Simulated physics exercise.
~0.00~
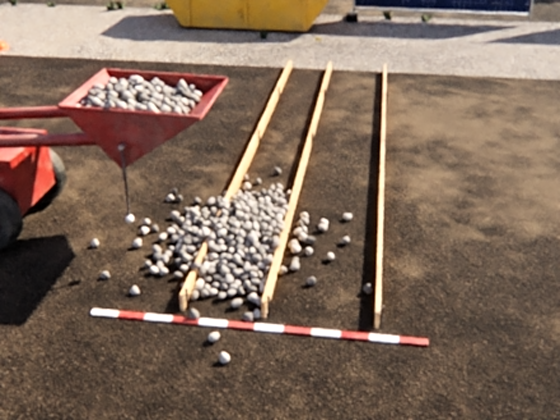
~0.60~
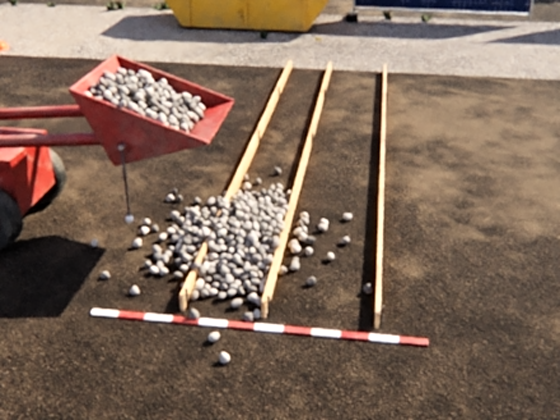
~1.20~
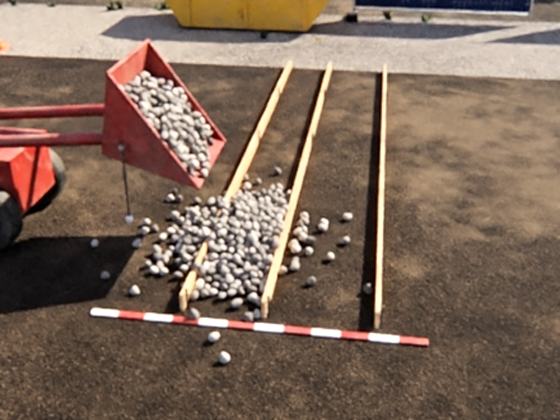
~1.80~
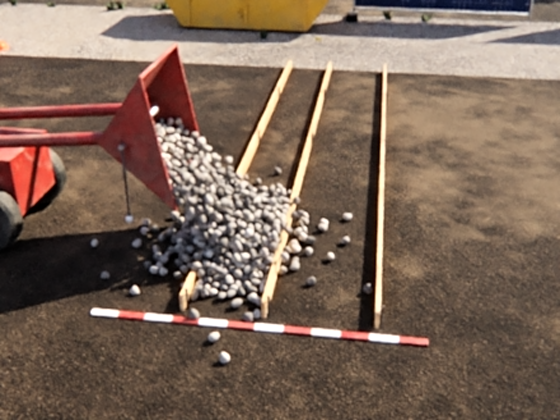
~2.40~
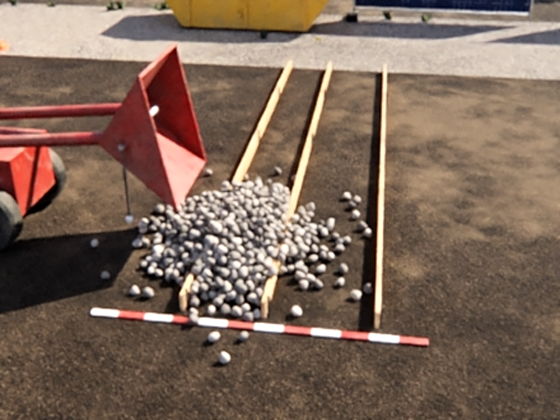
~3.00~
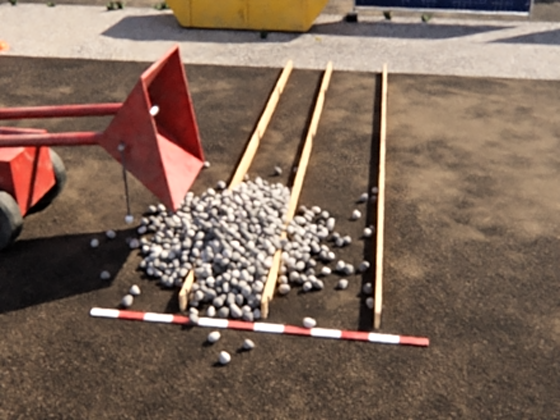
A red bucket heaped with rounded grey stones tips forward on the arms of a small red loader at the left, above an earlier pile lying across wooden boards on dark ground. It tilts steadily steeper while the stones at first stay inside. Then they slide out over the lip in a dense stream onto the old pile. The heap grows broader, and some stones roll right, past the middle board and toward the farthest one. A few roll forward to the red-and-white staff. The bucket ends steeply tipped and practically empty beside the enlarged heap.
